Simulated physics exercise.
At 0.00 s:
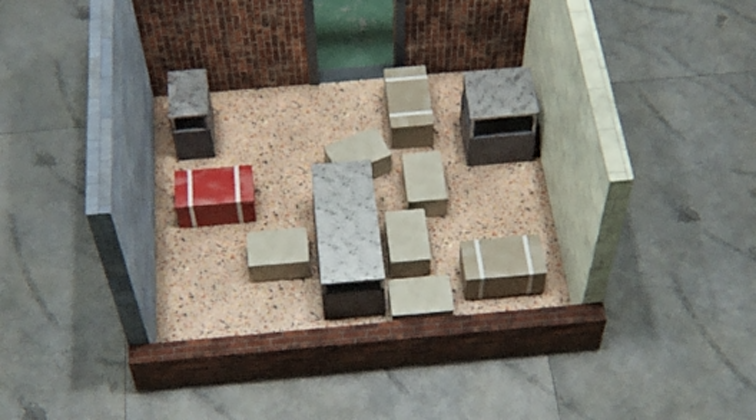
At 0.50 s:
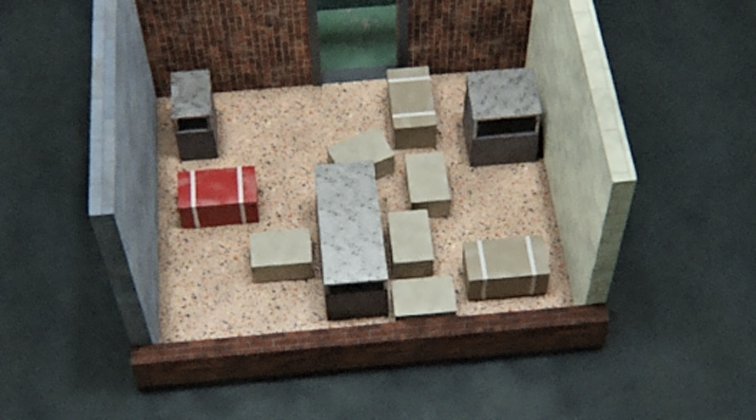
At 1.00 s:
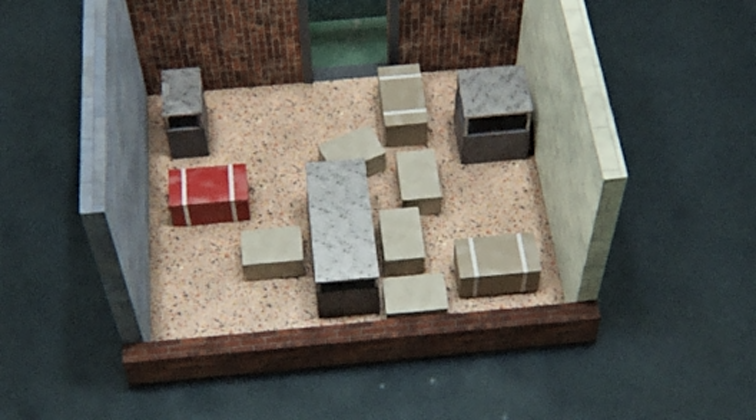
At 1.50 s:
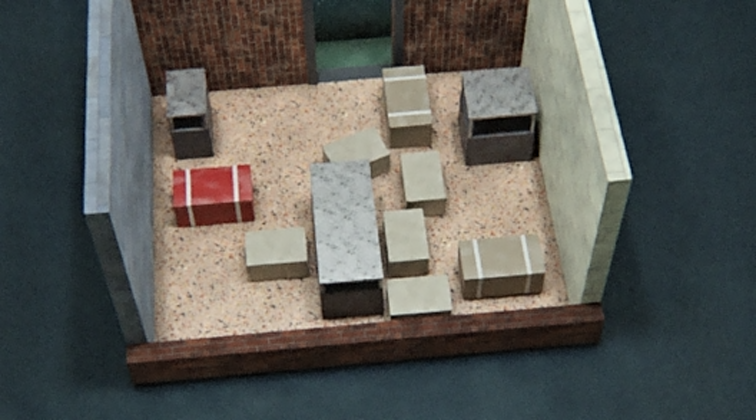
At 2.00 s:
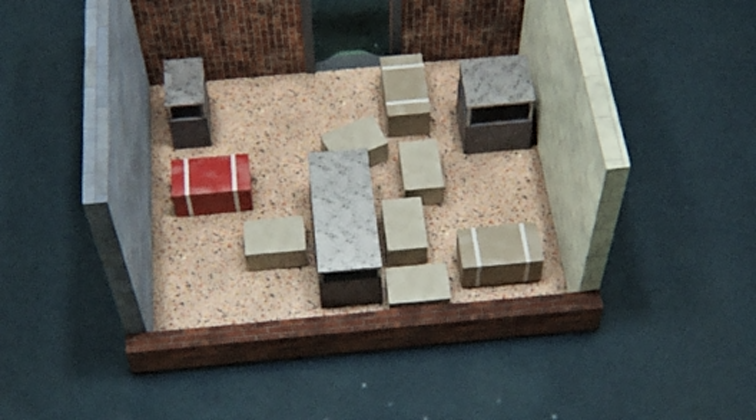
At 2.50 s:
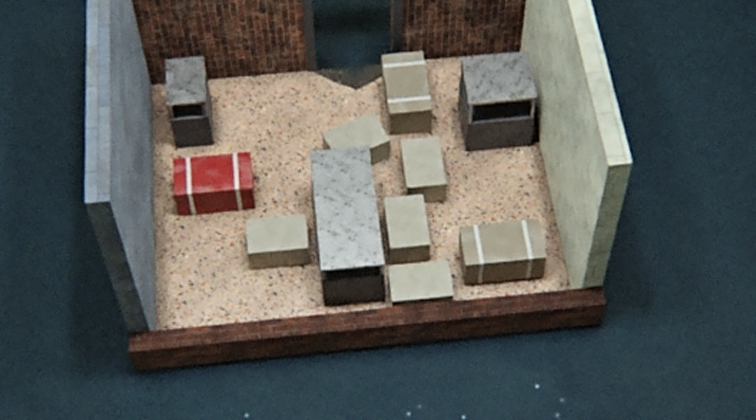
The ground around a small open-topped room turns from pale gray to dark blue-green, and a small dark patch spreads inward at the doorway, while the red trunk, beige crates and gray-topped units stay in place as the view shifts slightly.
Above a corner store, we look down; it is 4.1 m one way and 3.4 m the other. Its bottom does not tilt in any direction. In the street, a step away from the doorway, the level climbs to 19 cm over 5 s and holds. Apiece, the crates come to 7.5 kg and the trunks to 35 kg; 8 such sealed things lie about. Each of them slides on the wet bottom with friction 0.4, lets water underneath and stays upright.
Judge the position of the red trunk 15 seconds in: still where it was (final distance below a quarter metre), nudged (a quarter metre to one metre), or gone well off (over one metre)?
Result: A modest shift.
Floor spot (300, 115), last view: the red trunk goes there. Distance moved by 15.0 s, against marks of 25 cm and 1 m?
It is nudged along.
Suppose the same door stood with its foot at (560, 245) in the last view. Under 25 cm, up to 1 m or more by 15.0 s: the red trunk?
Then the red trunk is pushed slightly.
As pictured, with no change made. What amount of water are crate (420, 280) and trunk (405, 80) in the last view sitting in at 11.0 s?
About 8 and 8 cm.
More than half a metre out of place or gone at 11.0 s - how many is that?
The number comes to 3.
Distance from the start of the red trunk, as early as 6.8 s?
Shift by then: About 0 cm.
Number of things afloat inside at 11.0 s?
Count: 5.
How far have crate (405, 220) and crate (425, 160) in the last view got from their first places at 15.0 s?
In that order: 50 cm, 10 cm.
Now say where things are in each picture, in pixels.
In the first picture, the red trunk at (214, 186), on the bottom; water covers 0.0 m2; 0 of 8 have shifted.
In the second picture, the red trunk at (217, 187) rests on the ground; water covers 0.0 m2; 0 of 8 have shifted.
In the third picture, the red trunk at (208, 184) rests on the ground; water covers 0.0 m2; 0 of 8 have shifted.
In the fourth picture, the red trunk at (212, 185), on the bottom; water covers 0.0 m2; 0 of 8 have shifted.
In the fifth picture, the red trunk at (210, 175), on the bottom; 0.0 m2 under water; 0 of 8 have shifted.
In the sixth picture, the red trunk at (212, 173), on the bottom; water covers 0.1 m2; 0 of 8 have shifted.
After 3.5 s the red trunk is near (212, 173), 0.0 m from its start, aground; 0 afloat.
After 6.8 s the red trunk is near (212, 173), 0.0 m from its start, aground; 1 afloat.
After 11.0 s the red trunk is near (212, 172), 0.0 m from its start, aground; 5 afloat.
After 15.0 s the red trunk is near (202, 141), 0.4 m from its start, afloat; 8 afloat.
